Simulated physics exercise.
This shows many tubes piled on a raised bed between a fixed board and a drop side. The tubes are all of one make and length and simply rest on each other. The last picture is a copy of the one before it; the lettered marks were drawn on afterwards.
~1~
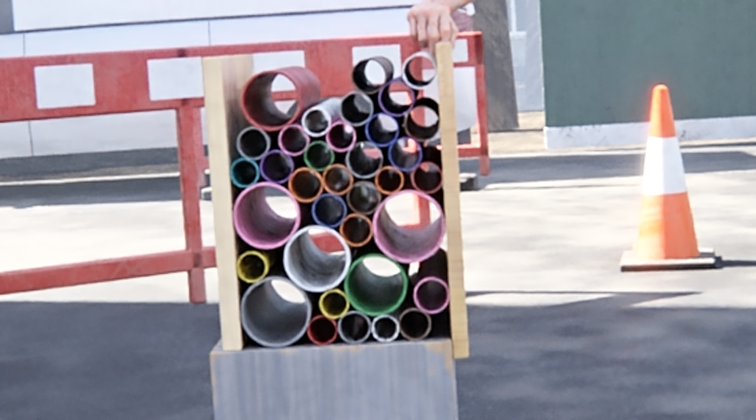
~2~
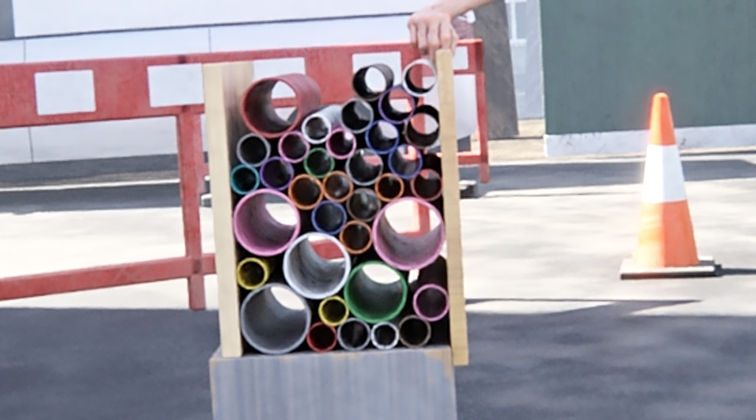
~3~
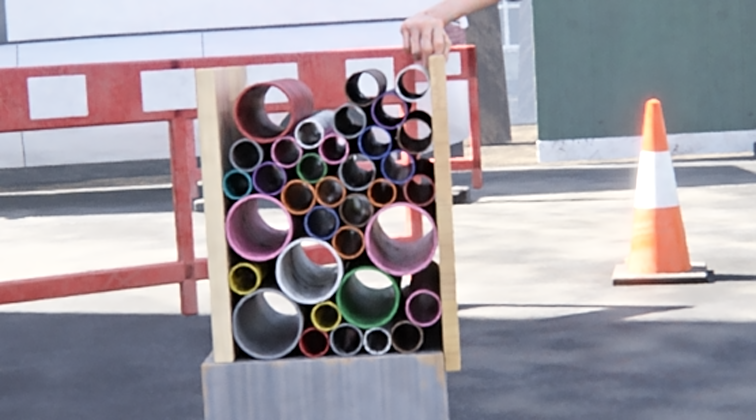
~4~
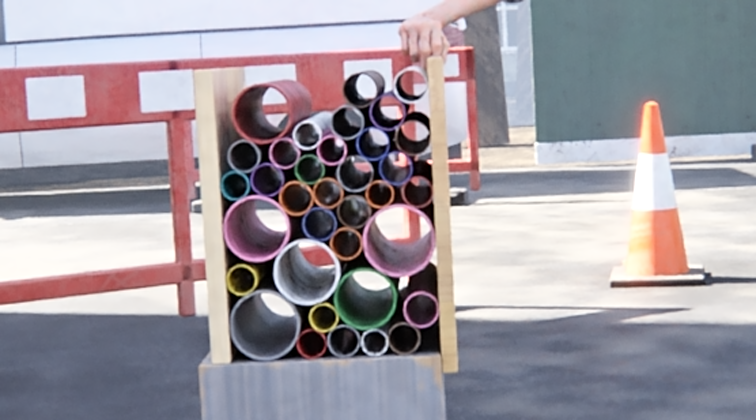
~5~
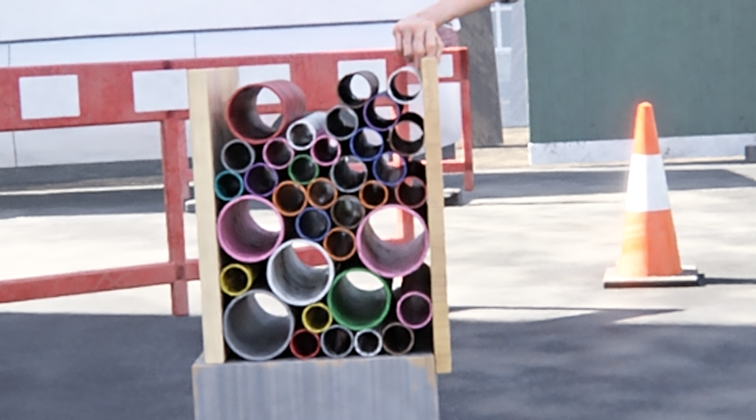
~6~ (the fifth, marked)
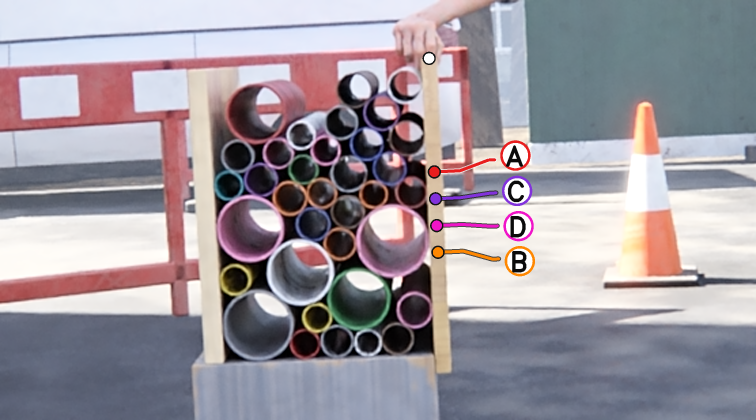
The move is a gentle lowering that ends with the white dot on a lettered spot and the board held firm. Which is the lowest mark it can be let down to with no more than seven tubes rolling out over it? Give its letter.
It can be let down to C.
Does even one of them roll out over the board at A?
Yes, at A.
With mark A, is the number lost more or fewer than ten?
At A, fewer than ten.
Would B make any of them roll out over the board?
Yes, at B.
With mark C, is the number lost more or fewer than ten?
It loses fewer than ten.
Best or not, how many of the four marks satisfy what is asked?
Two of them.
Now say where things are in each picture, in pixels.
Side board (452, 186); a grey tube (276, 312); a green tube (376, 285), in the first frame.
A green tube (376, 292); a pink tube (266, 223), in the second frame.
A yellow tube (326, 316); a grey tube (357, 173), in the third frame.
A turquoise tube (235, 186); a grey tube (244, 157), in the fourth frame.
Side board (436, 201); a grey tube (258, 325); a green tube (359, 299), in the fifth frame.
On the copy, A at (434, 172); B at (438, 252); C at (435, 199); D at (437, 226); the white dot at (429, 59).
On C. First, top of the board (424, 119).
Then, top of the board (427, 190).
Finally, top of the board (428, 199), about four out over the board.
By contrast, A two out over the board; B more than seven out over the board; D more than seven out over the board.
